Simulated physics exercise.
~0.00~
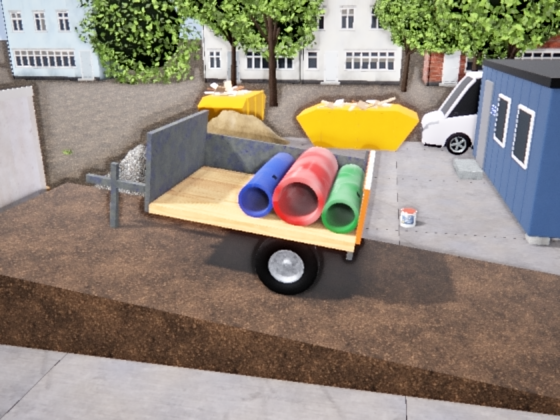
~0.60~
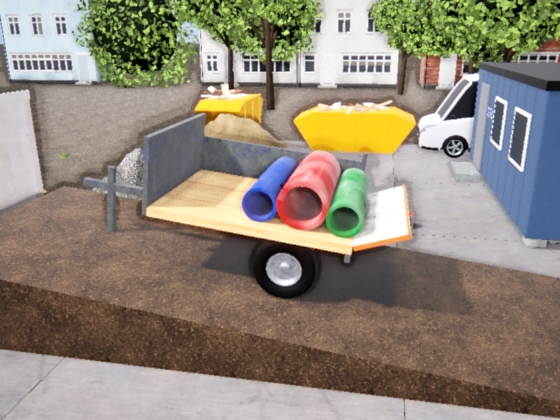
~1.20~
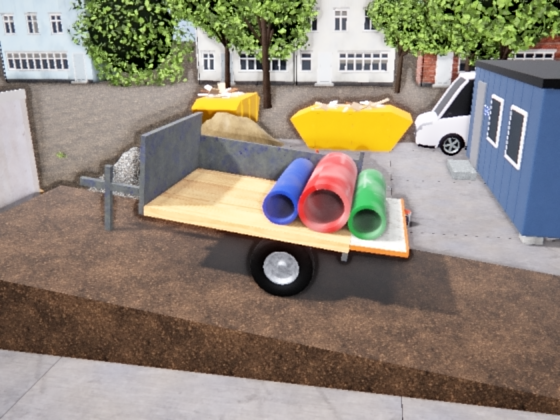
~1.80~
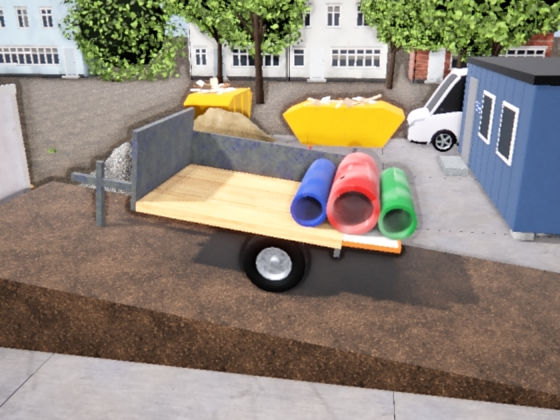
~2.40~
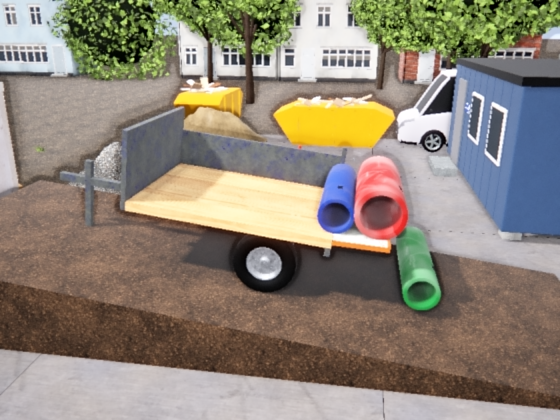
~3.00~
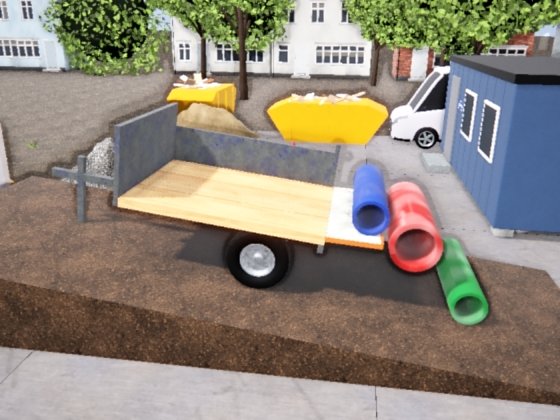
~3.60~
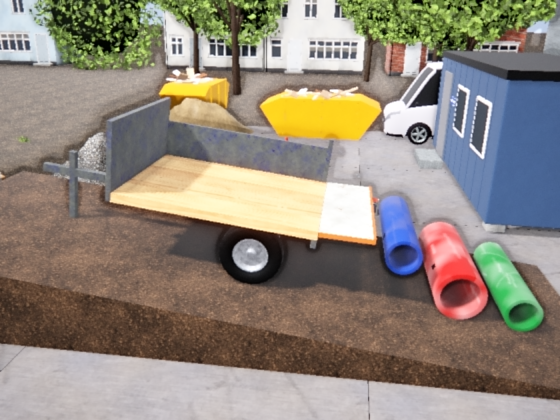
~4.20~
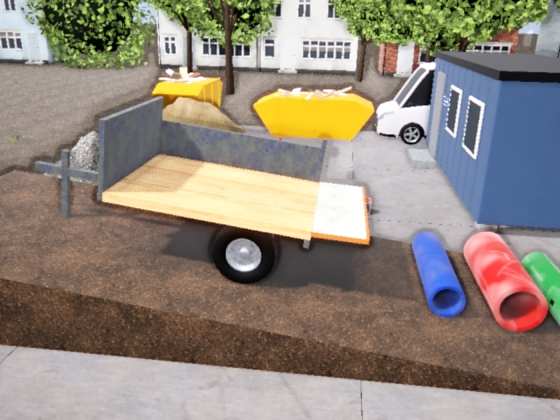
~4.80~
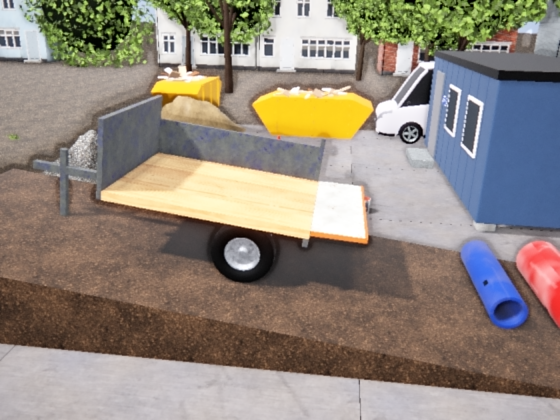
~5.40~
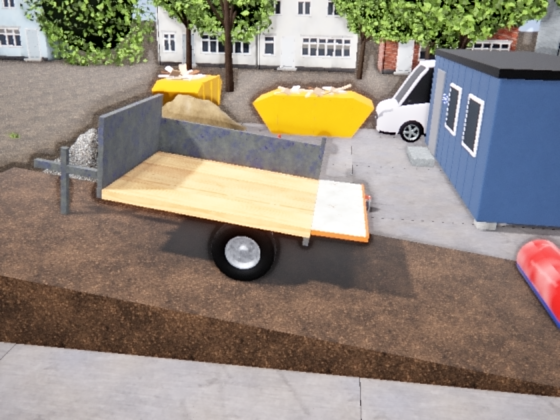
Three coloured pipes roll right off a trailer's lowered tailgate and across the dirt, leaving it empty.
